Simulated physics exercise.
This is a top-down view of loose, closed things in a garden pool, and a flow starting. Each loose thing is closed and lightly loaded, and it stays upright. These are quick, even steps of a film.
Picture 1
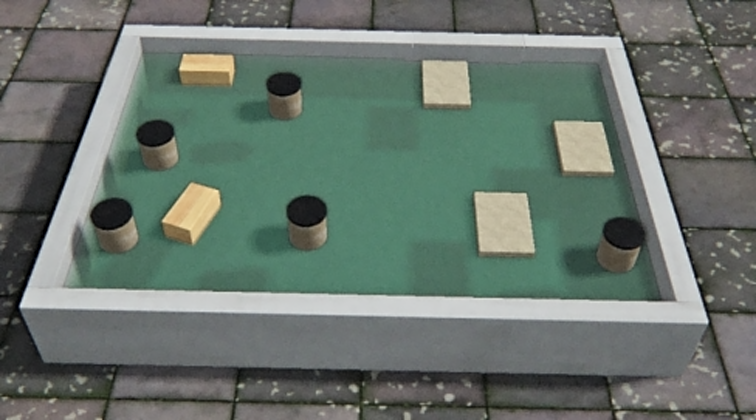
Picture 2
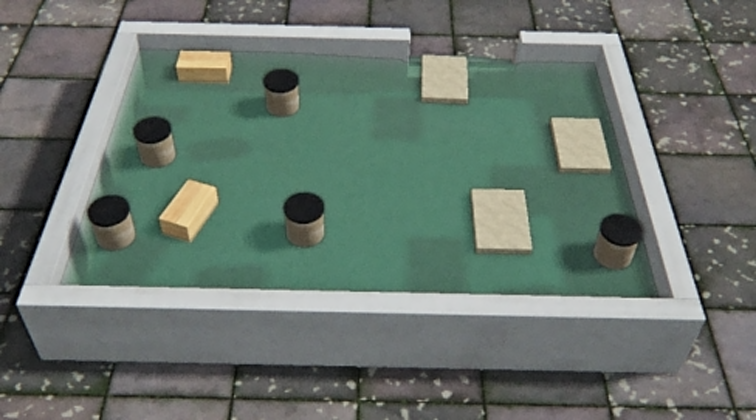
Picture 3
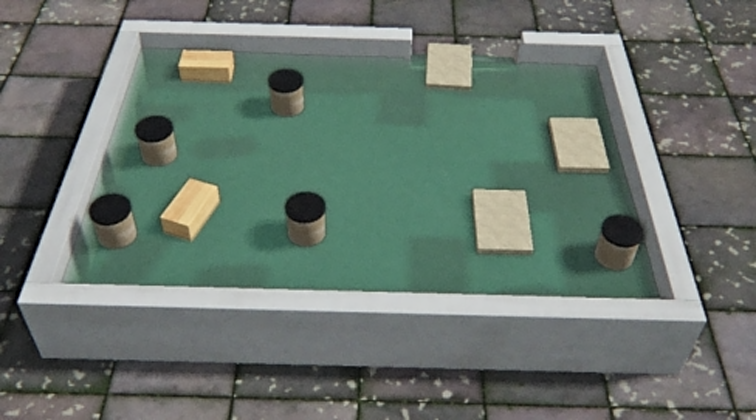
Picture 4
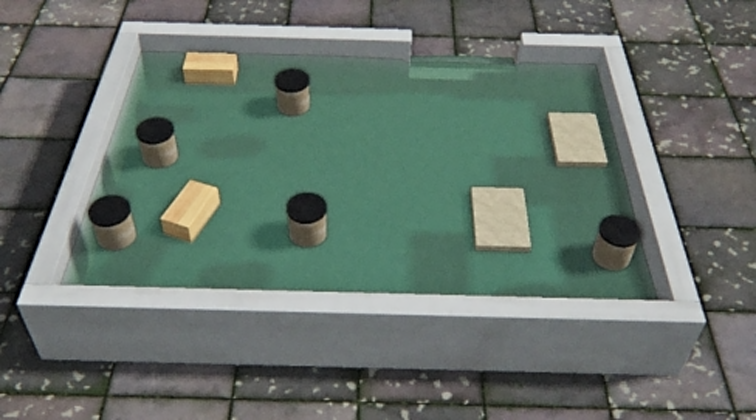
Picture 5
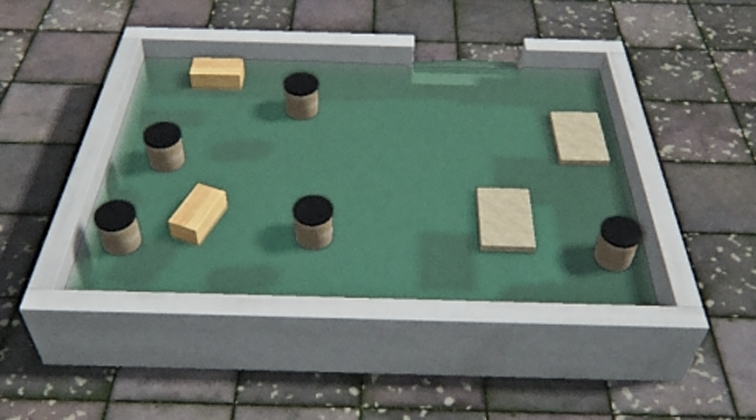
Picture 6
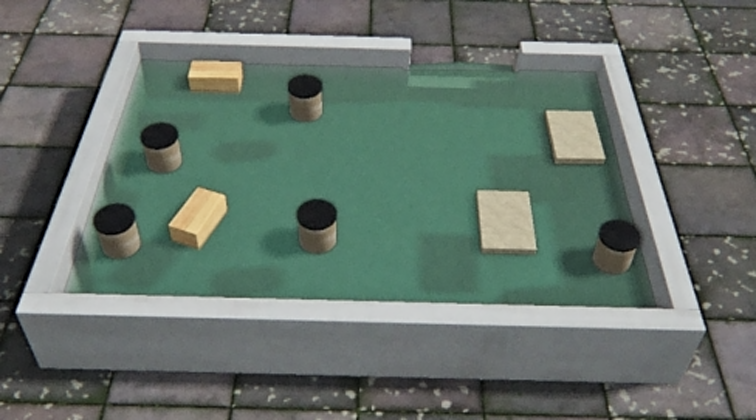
The clip opens on closed containers and pale flat slabs floating in a walled garden pool of green water. A gap appears in the far wall, and the nearest slab slips through it and out of sight. A black-topped pail then drifts slightly right, while the others barely shift.
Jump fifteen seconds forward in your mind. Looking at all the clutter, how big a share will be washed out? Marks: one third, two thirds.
Watching it, I'd put the amount that escapes beneath one third.
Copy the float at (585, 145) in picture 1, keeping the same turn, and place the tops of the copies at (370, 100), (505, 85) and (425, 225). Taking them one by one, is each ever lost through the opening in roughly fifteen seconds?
Copy one leaves the room, copy two leaves the room, copy three never leaves.
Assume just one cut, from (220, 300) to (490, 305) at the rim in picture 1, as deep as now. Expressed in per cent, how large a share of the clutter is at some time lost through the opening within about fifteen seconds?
It works out at 30 percent.
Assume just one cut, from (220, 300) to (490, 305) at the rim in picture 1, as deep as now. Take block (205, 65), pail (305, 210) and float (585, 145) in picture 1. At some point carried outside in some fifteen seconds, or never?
In the order given, it's remains behind, escaped, remains behind.
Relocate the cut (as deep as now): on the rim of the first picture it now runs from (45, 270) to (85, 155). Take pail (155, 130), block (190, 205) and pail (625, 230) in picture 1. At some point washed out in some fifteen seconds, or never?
Going through them in sequence: Gets out, then gets out, then trapped.
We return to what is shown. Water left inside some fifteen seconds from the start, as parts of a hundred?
Estimate: Roughly 62 %.
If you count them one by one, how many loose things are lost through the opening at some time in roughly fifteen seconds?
Number: 2.
A moment on, 1 of 10 are out; 9 afloat.
Next, 1 of 10 are out; 9 afloat.
Later, 2 of 10 are out; 8 afloat.
In the end, 2 of 10 are out; 8 afloat.
